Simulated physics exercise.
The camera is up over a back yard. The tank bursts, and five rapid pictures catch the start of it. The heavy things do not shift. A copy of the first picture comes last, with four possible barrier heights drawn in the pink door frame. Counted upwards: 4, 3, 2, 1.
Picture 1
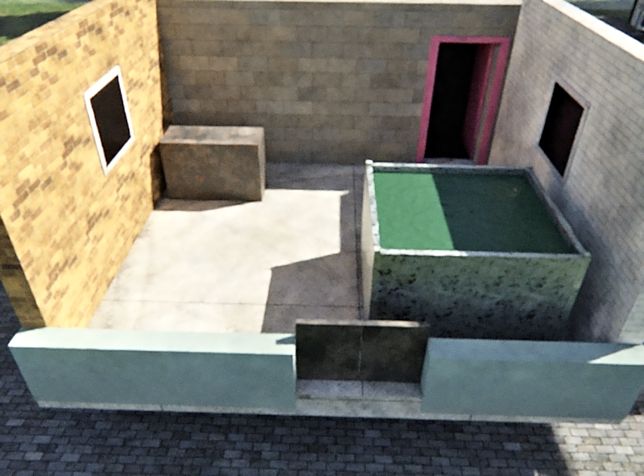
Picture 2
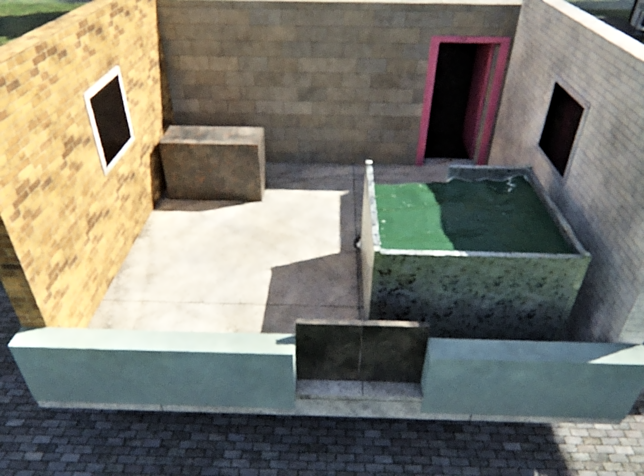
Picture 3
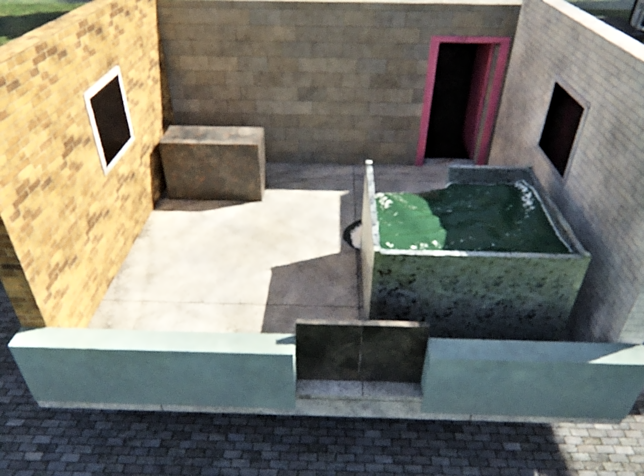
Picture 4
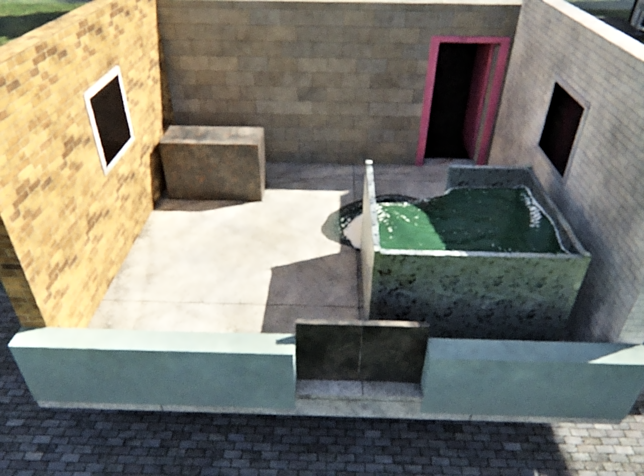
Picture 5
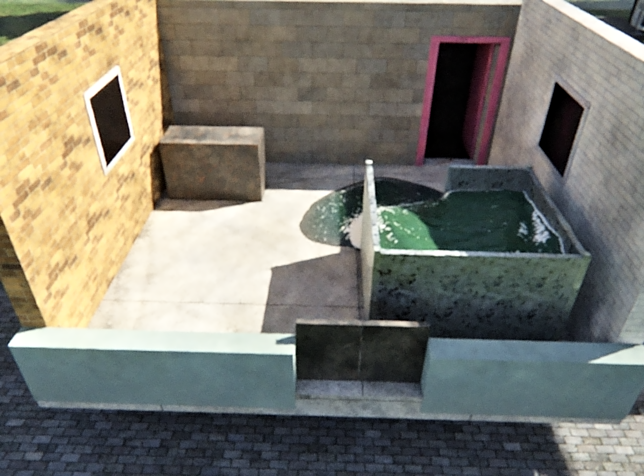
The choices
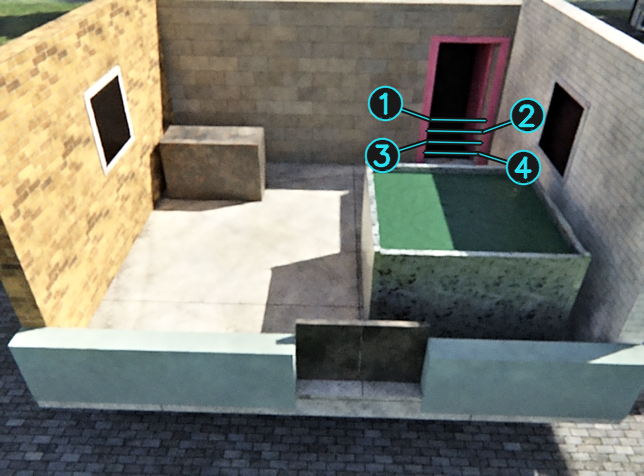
We see a walled yard from above, with a tank of green water lying still beside a pink doorway; the water then churns and drops at the back, and some pours out at the left, spreading across the pale ground.
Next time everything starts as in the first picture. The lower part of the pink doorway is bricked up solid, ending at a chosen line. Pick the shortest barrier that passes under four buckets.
It is 3.
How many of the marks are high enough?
Three.
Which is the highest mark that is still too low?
4.
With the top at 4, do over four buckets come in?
Yes, that goes wrong.
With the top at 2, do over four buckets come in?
No, not at all.
On the marked copy, 1 at (457, 120); 2 at (455, 131); 3 at (453, 142); 4 at (451, 153); from the bottom up 4, 3, 2, 1.
If 1 is chosen, nothing gets over.
If 2 is chosen, nothing gets over.
If 3 is chosen, a bucket or two gets in.
If 4 is chosen, about 14 bucketfuls get in.
